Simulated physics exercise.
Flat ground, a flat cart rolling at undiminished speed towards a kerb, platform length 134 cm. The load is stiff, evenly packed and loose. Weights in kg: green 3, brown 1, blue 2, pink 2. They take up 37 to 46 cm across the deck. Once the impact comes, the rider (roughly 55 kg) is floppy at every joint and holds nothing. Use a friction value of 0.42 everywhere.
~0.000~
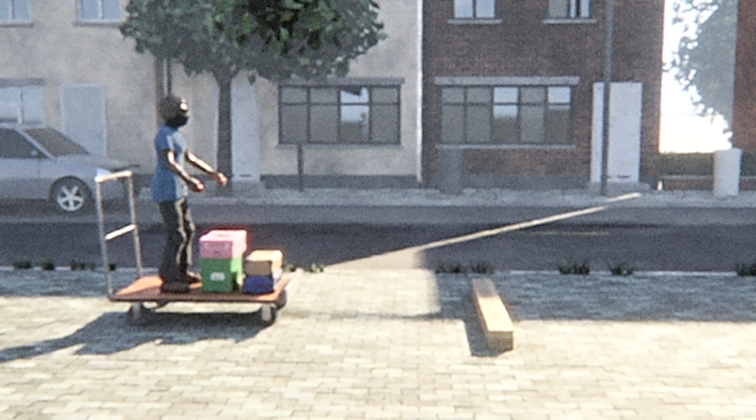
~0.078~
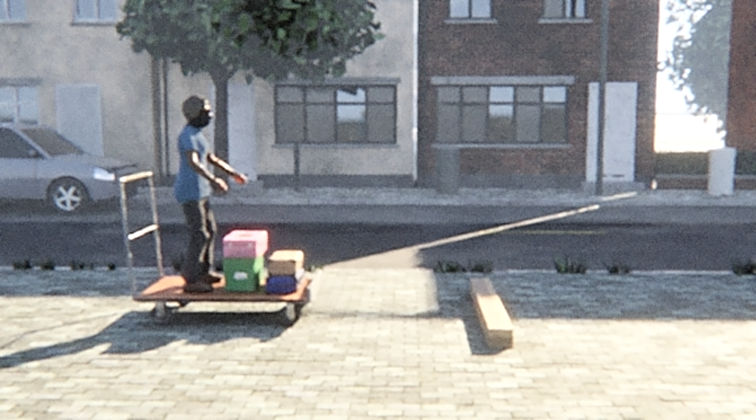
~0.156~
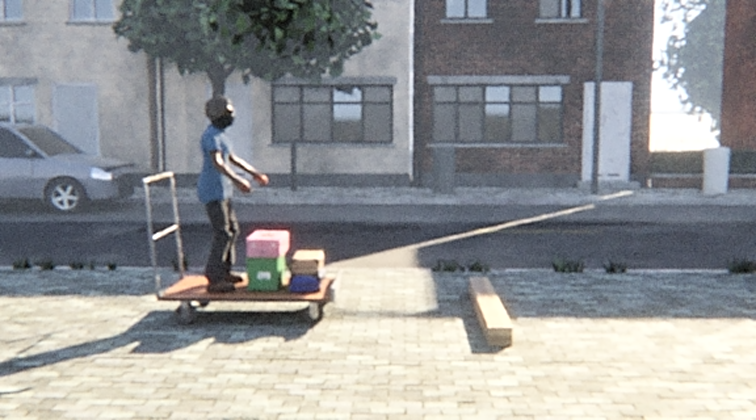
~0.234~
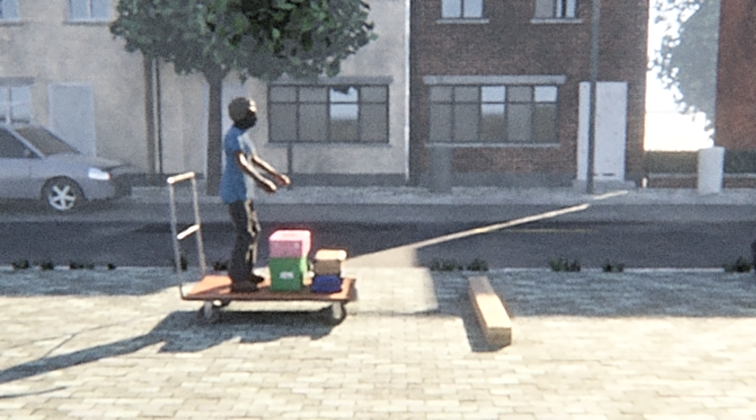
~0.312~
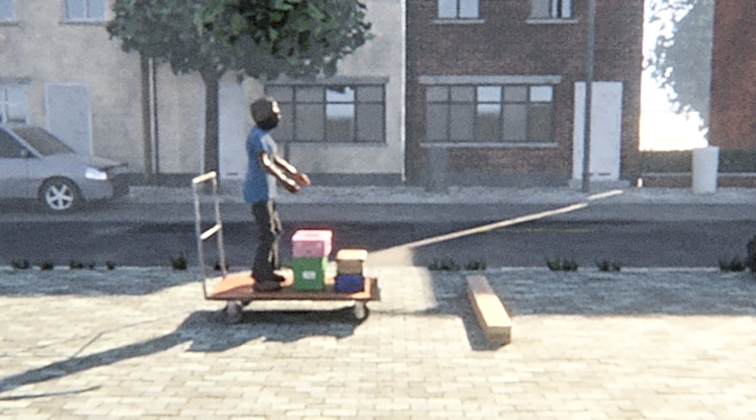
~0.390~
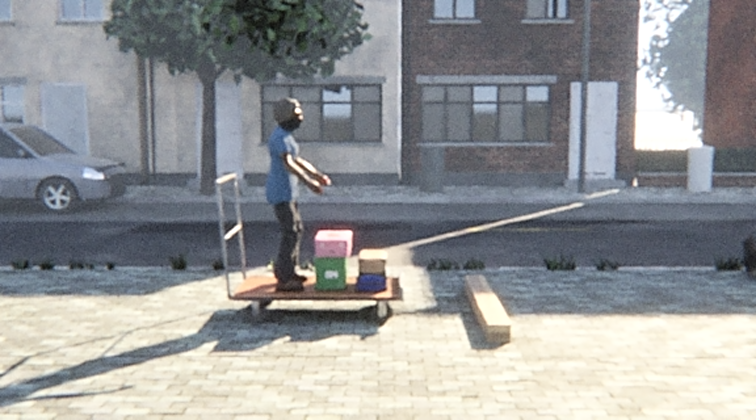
The clip shows a person in a blue shirt standing on a flat cart with several colourful boxes, arms held out in front, as the cart rolls steadily right across pale paving, drawing nearer to a long wooden block.
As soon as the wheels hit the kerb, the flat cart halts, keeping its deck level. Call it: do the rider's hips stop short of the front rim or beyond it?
The rider's hips stop beyond the front rim.
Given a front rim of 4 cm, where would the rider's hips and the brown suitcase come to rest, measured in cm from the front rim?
You'd find the hips 60 cm beyond the rim and the brown item 110 cm beyond.
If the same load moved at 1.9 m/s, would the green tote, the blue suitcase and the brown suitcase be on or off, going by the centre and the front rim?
Result - green stays aboard, blue stays aboard, brown ends up off.
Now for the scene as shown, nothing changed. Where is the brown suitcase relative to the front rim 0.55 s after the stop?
It's some 65 cm out past the front rim.
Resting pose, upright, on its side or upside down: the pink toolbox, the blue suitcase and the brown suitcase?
Well, pink lies upside down, blue stands upright, brown lies upside down.
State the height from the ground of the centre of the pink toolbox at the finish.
5 cm.
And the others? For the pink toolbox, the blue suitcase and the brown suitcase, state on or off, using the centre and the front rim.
Final: Pink gone, blue secure, brown gone.
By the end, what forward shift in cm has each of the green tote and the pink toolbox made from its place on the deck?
The green one ends 10 cm ahead of its place and the pink one 170 cm ahead.
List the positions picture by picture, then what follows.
The first frame shows hips (169, 189), brown suitcase (263, 264), rim corner (286, 299); 158 cm still to roll.
The second frame shows hips (192, 190), brown suitcase (285, 264), rim corner (309, 299); 140 cm still to roll.
The third frame shows hips (214, 190), brown suitcase (308, 263), rim corner (333, 298); 123 cm still to roll.
The fourth frame shows hips (237, 190), brown suitcase (329, 263), rim corner (356, 298); 105 cm still to roll.
The fifth frame shows hips (259, 190), brown suitcase (351, 263), rim corner (380, 297); 87 cm still to roll.
The sixth frame shows hips (281, 191), brown suitcase (373, 262), rim corner (402, 297); 69 cm still to roll. Speed about 2.3 m/s.
After 0.70 s the deck stops.
After 0.95 s the rider's hips are 52 cm behind the rim, near (424, 205) in the last picture's view.
After 1.25 s the rider's hips are 9 cm behind the rim, near (475, 242) in the last picture's view.
After 1.70 s the rider's hips are 41 cm past the rim, near (535, 301) in the last picture's view.
At rest, 3.5 s, past the rim, brown suitcase, pink toolbox and the rider's hips; behind it, green tote and blue suitcase.
